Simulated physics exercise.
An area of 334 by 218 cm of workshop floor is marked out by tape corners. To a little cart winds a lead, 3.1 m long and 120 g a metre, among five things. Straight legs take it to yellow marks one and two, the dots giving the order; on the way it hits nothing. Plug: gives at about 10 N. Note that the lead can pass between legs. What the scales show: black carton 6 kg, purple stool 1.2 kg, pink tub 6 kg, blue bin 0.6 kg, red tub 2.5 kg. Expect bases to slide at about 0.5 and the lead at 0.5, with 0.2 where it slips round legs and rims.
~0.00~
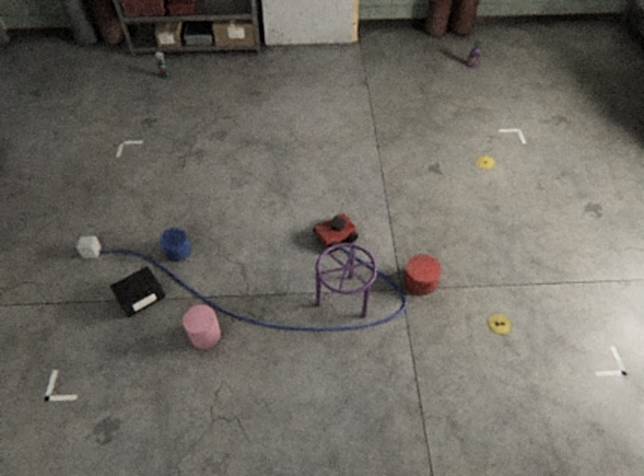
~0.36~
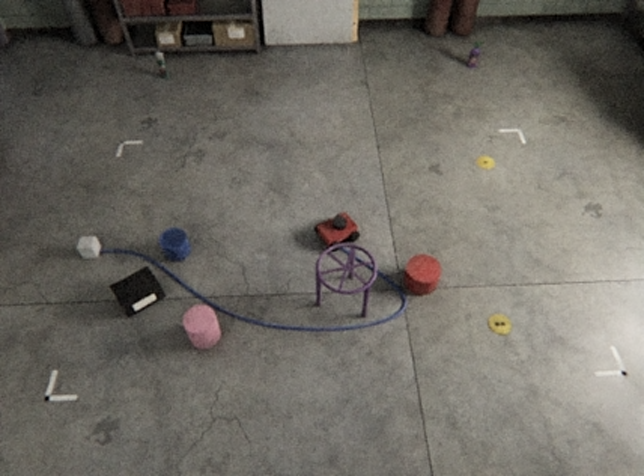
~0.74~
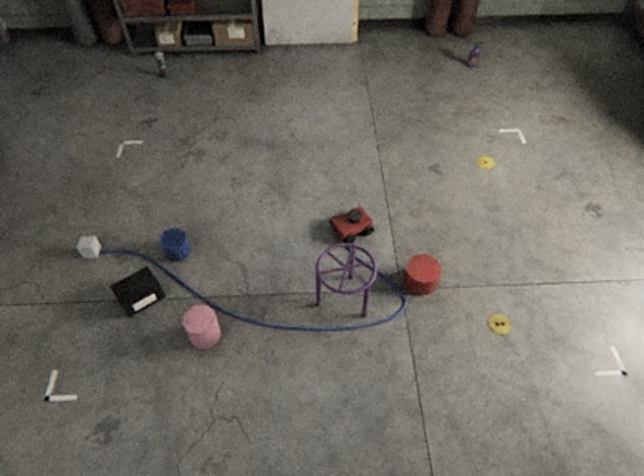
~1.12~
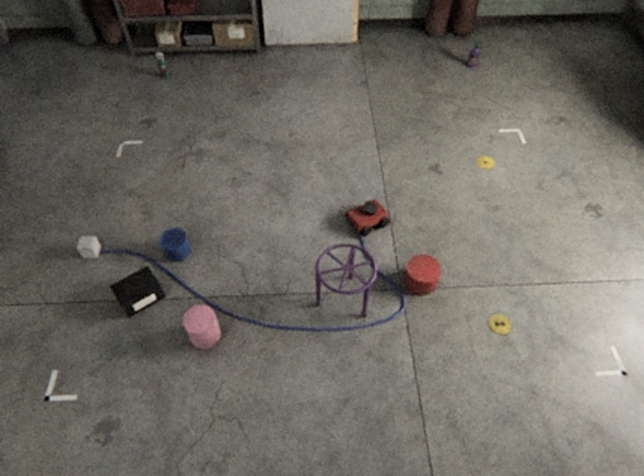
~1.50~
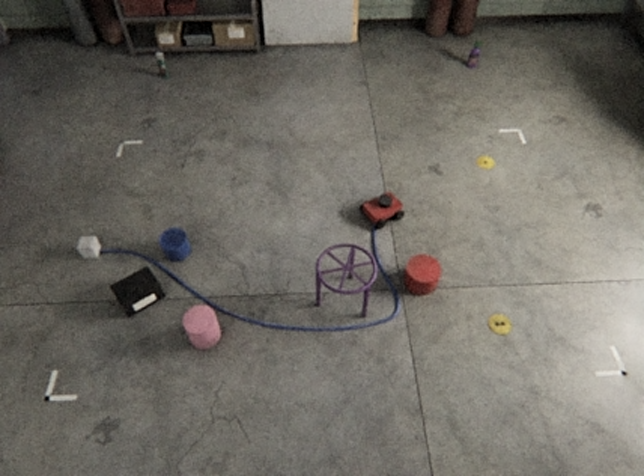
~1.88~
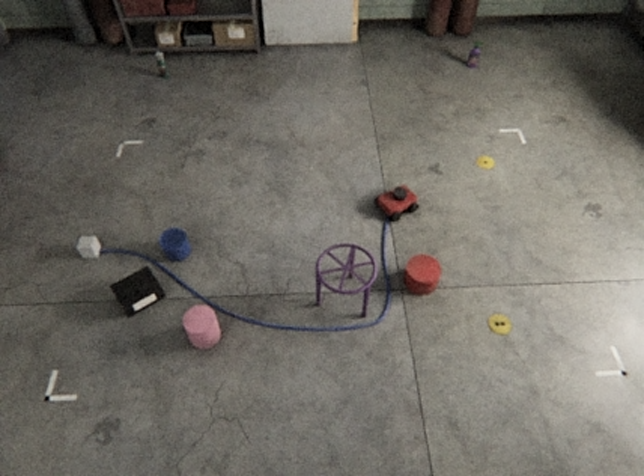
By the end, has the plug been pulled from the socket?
Yes, it is out.
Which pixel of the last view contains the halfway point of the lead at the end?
(340, 241), roughly.
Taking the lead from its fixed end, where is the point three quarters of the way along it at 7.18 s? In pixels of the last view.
That spot lies close to pixel (423, 196) in the last view.
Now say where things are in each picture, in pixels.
The first picture shows shows, pink tub (199, 319); blue bin (173, 238); purple stool (347, 267); marks (485, 163) (500, 324); lead runs through (135, 254) (199, 296) (287, 328) (383, 321); cart (329, 239).
In the second picture, shows, lead runs through (135, 254) (287, 328); cart (331, 238).
In the third picture, shows, lead runs through (135, 254) (287, 328); cart (346, 231).
In the fourth picture, shows, lead runs through (135, 254) (287, 328); cart (361, 224).
In the fifth picture, shows, lead runs through (135, 254) (287, 328); cart (376, 216).
The sixth picture shows shows, pink tub (199, 319); blue bin (173, 238); purple stool (347, 267); lead runs through (135, 254) (199, 296) (287, 328) (384, 244); cart (391, 209).
At 3.6 s, cart at (453, 179), 8 N at the fixed end; purple stool 22 cm off its start.
At 5.4 s, cart at (488, 188), plug out; purple stool 54 cm off its start.
At 7.2 s, cart at (494, 254), plug out; purple stool 54 cm off its start at (327, 201).
At 8.9 s, cart at (500, 322), plug out; purple stool 54 cm off its start.
At 9.3 s, cart at (500, 322), plug out; purple stool 54 cm off its start at (327, 201).
